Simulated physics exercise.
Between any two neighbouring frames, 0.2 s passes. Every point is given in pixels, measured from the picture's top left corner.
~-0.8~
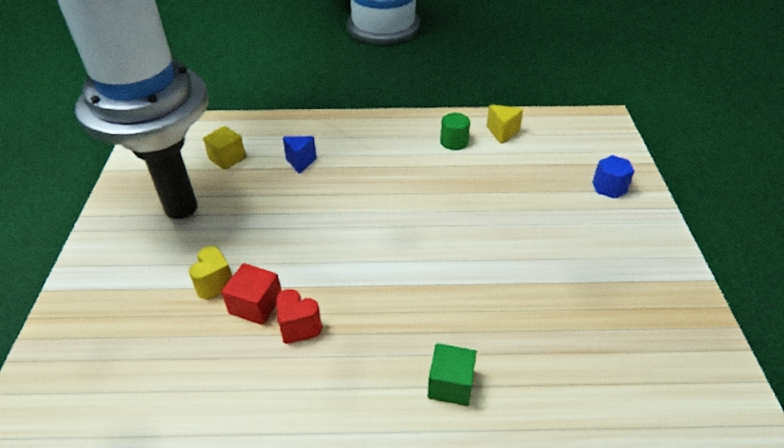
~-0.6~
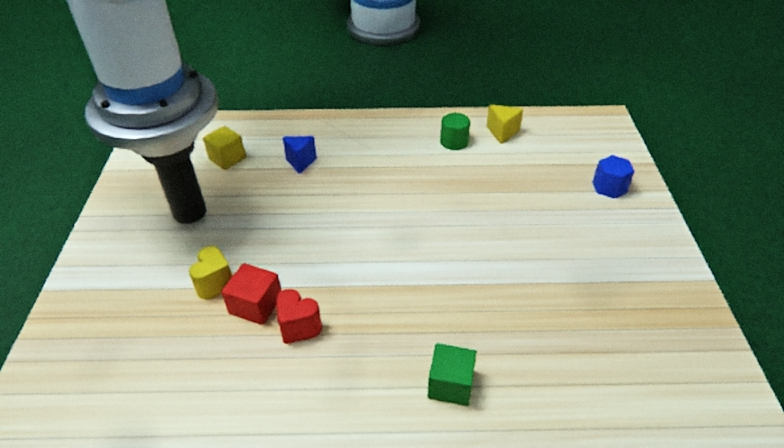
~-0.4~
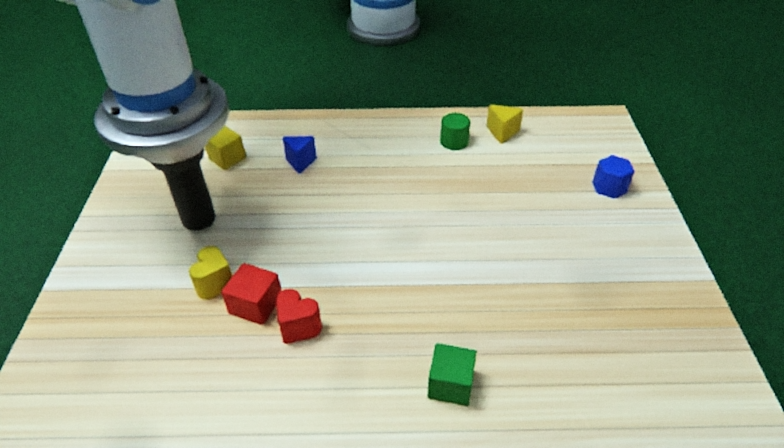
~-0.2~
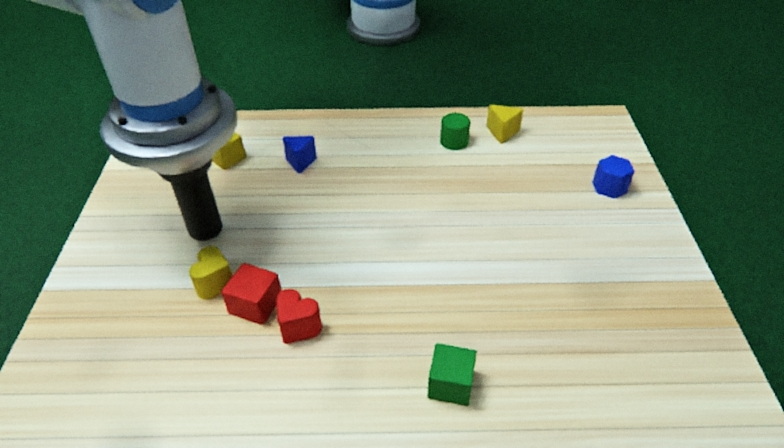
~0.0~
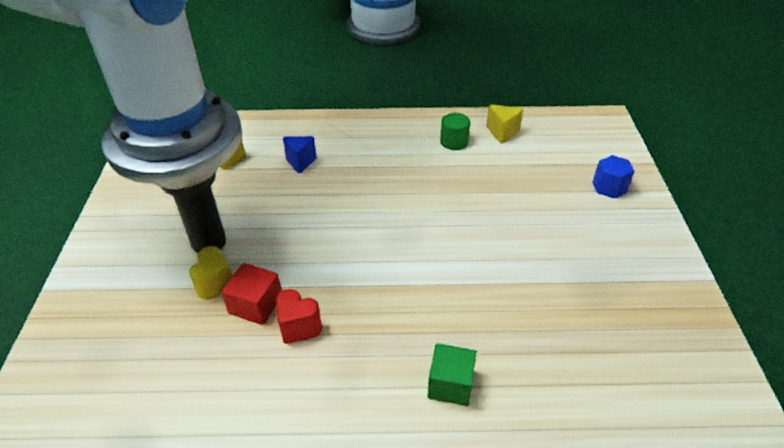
At the start, a robot arm holds a dark rod above a wooden board scattered with colored blocks, near the upper left. The rod moves slightly right and toward the viewer in small steps, coming right up behind the yellow heart beside the red cube and red heart, while the blocks stay still.
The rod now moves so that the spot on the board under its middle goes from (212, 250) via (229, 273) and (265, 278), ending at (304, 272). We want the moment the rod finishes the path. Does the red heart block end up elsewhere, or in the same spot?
By the end it has moved.
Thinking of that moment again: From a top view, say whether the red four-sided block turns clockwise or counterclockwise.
From the top: Clockwise.
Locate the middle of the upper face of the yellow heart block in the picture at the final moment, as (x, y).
It is going to be at (211, 285).
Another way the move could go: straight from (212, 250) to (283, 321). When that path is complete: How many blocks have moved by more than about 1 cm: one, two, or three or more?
3 or more blocks.
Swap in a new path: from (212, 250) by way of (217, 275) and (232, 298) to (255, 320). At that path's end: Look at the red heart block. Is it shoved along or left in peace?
Displaced.
What follows on the original path. One third of the way, rod (227, 265); yellow heart block (210, 282), turned 35° clockwise.
Two thirds of the way, rod (264, 270); yellow heart block (211, 285), turned 50° clockwise; red four-sided block (264, 289), turned 25° clockwise; red heart block (300, 311).
At the end, rod (303, 264); yellow heart block (211, 285), turned 50° clockwise; red four-sided block (268, 286), turned 50° clockwise; red heart block (300, 313), turned 15° anticlockwise.
